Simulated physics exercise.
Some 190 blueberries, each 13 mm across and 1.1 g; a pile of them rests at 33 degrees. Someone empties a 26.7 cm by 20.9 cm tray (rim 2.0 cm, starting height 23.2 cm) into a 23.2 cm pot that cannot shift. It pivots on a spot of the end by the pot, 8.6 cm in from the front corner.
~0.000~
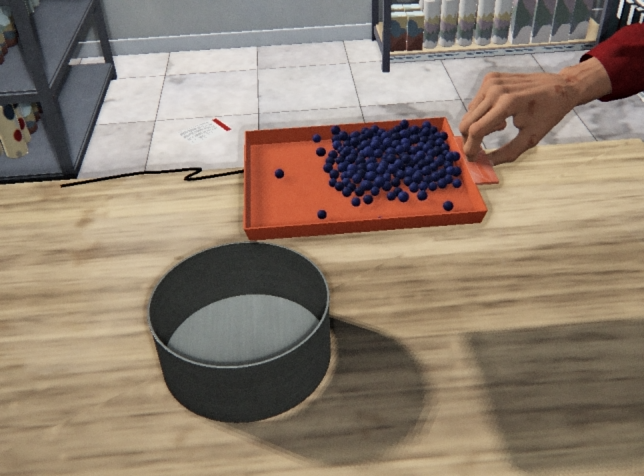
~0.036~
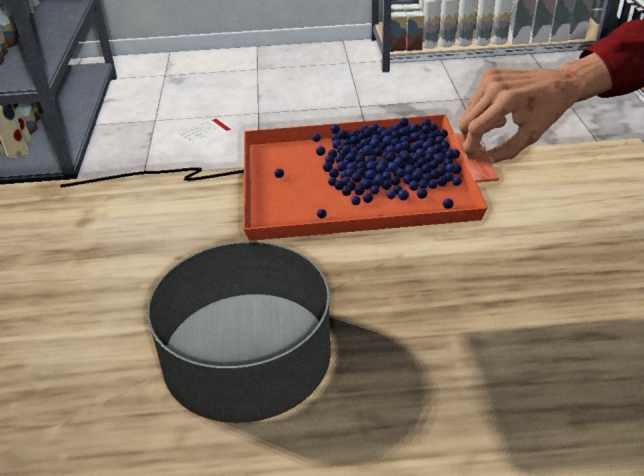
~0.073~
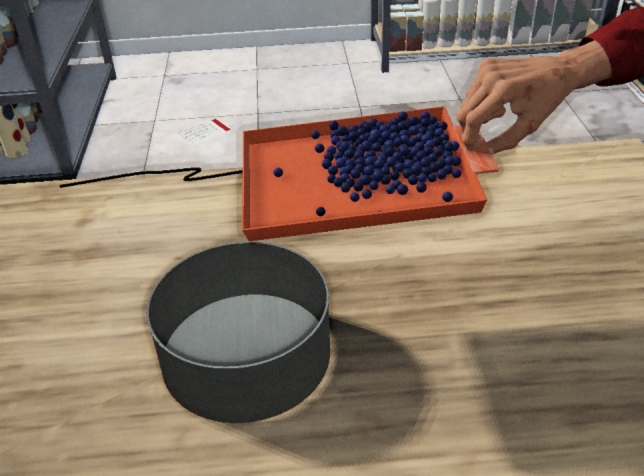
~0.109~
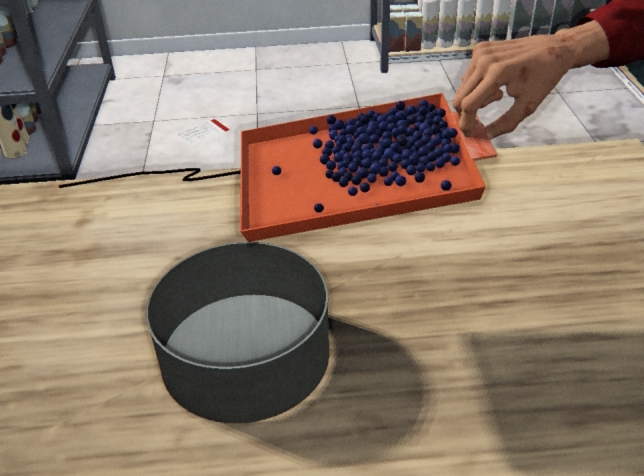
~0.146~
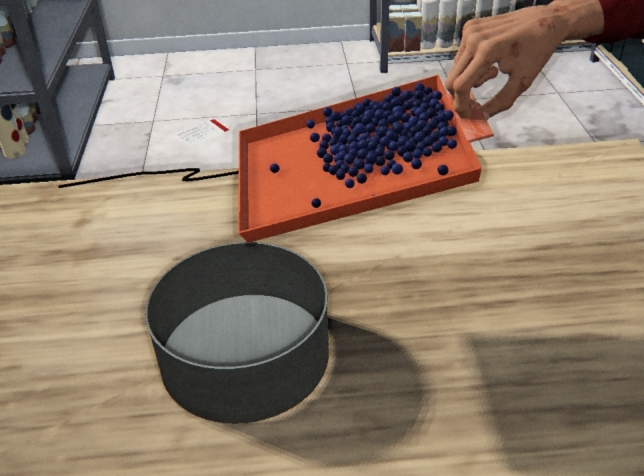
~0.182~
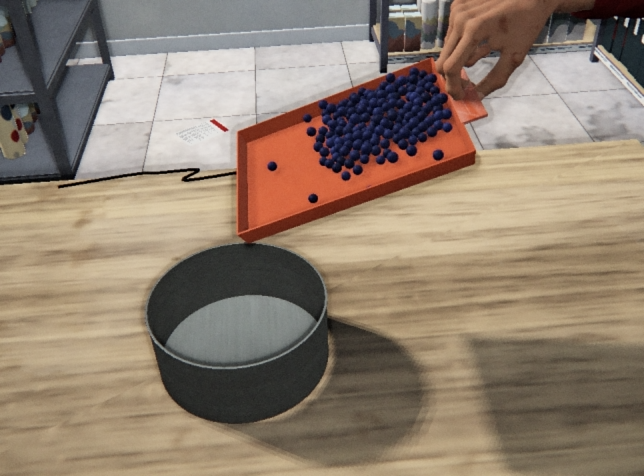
On a wooden table, a hand raises the right end of an orange tray of blueberries.
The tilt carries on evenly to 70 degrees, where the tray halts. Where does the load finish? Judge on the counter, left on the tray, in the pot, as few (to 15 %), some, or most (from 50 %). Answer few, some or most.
Counter some, tray some, pot some.
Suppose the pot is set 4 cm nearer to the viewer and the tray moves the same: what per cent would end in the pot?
It would be near 35 per cent.
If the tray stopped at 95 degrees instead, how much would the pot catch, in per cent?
It would be near 60 per cent.
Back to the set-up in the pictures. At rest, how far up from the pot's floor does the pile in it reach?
Roughly 2.5 cm.
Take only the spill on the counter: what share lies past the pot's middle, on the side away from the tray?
Some 100 per cent.
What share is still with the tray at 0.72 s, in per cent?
Roughly 25 per cent.
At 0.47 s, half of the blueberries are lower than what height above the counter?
About 34 cm.
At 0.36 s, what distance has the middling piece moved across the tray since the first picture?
Roughly 2 cm.
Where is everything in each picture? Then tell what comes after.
The first picture shows tray tilt 0 degrees, front corners at (248, 226) and (482, 208); middle of the pieces at (395, 162); pot at (239, 298).
The second picture shows tray tilt 1 degrees, front corners at (248, 226) and (482, 206); middle of the pieces at (395, 160).
The third picture shows tray tilt 3 degrees, front corners at (247, 227) and (482, 198), lowest corner left front; middle of the pieces at (394, 154).
The fourth picture shows tray tilt 8 degrees, front corners at (245, 228) and (480, 184), lowest corner left front; middle of the pieces at (392, 145).
The fifth picture shows tray tilt 13 degrees, front corners at (243, 229) and (476, 166), lowest corner left front; middle of the pieces at (389, 133).
The sixth picture shows tray tilt 19 degrees, front corners at (241, 230) and (470, 149), lowest corner left front; middle of the pieces at (384, 121); pot at (237, 299). The tray's pace is about 155 degrees a second.
After 0.36 s, tilt 47 degrees; the tray holds 100 %, the pot 0 %.
Then, at 0.47 s, tilt 64 degrees; the tray holds 100 %, the pot 0 %.
After 0.72 s, tilt 70 degrees; the tray holds 25 %, the pot 30 %.
In the end, at 1.7 s, counter 35 %, tray 25 %, pot 40 %.
